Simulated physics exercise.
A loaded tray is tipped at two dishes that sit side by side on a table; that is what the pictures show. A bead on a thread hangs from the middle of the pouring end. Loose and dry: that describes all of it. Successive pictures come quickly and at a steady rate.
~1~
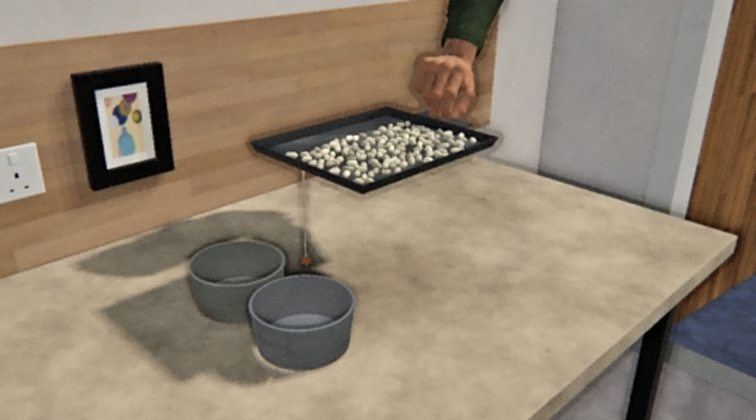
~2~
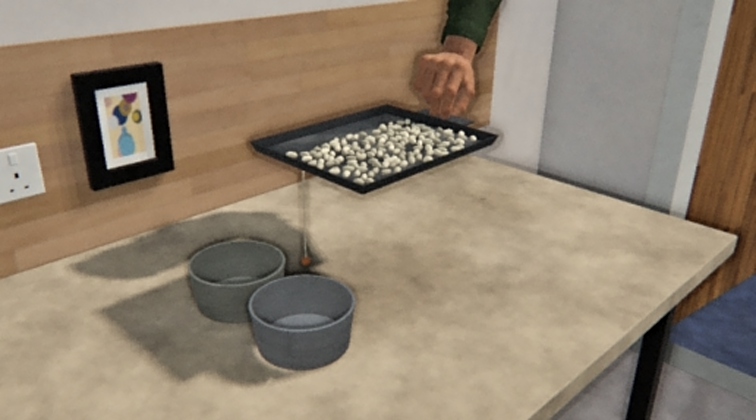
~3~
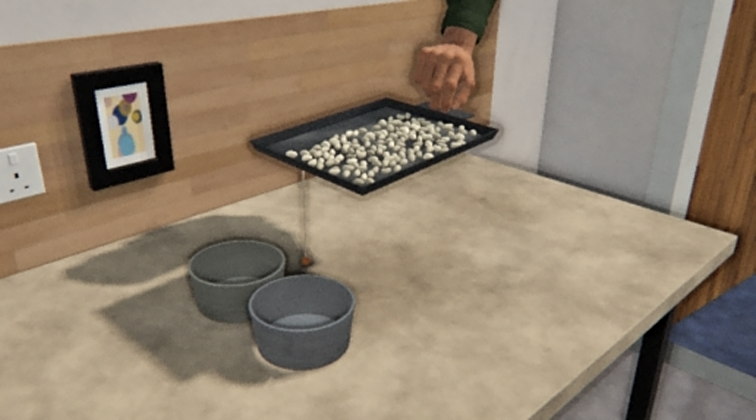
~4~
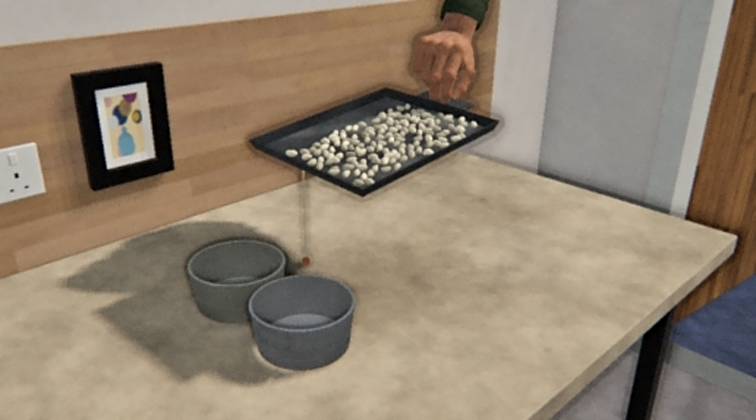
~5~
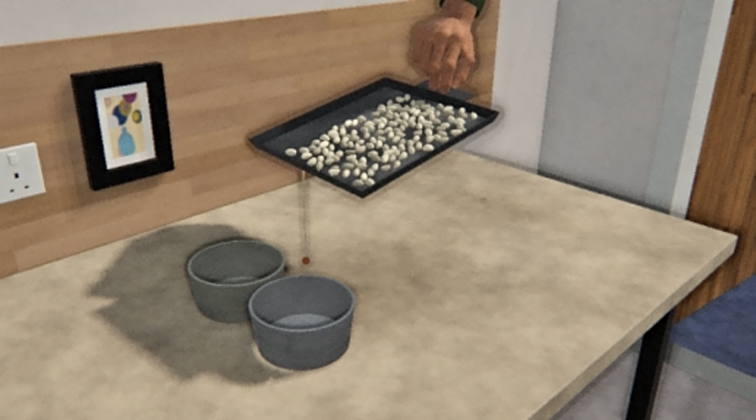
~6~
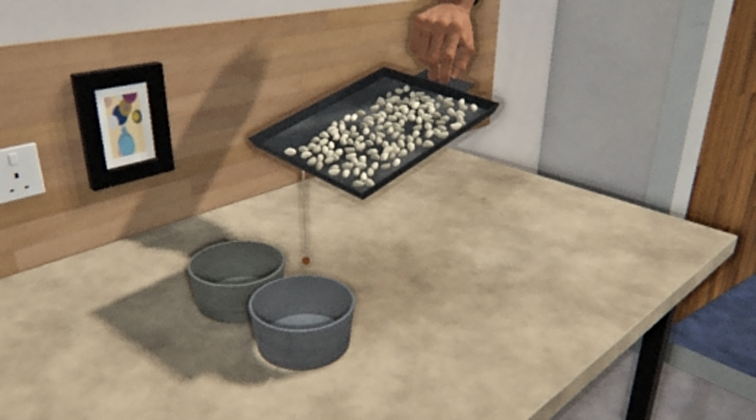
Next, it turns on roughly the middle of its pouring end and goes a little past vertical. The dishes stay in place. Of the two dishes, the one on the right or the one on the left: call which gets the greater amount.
I call it for the one on the right.
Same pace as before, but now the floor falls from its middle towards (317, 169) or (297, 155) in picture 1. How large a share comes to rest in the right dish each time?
Case one 70 %; case two 0 %.
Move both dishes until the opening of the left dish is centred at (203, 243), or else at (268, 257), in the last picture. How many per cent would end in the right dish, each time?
I'd expect some 10 percent, and then some 80 percent.
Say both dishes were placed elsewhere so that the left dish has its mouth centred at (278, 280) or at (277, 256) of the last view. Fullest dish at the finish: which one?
Results - the dish on the right side first, the dish on the right side second.
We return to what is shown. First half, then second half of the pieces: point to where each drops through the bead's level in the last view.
Around (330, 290), followed by around (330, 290).
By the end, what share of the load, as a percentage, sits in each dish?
Split in per cent - left dish 0, right dish 70.
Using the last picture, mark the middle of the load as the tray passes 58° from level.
Roughly (342, 174).
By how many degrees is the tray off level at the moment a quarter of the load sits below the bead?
At roughly 70°.
Soon after the last picture, tray tipped steeply; most on the tray; a small part in the right dish; a stray few outside both; a small part in the air.
A little later, tray tipped right over; about two thirds in the right dish; a stray few in the left dish; about a quarter outside both; a small part in the air.
Later still, tray tipped past a quarter turn; most in the right dish; a stray few in the left dish; about a quarter outside both.
At rest, tray tipped past a quarter turn; most in the right dish; a stray few in the left dish; about a quarter outside both.
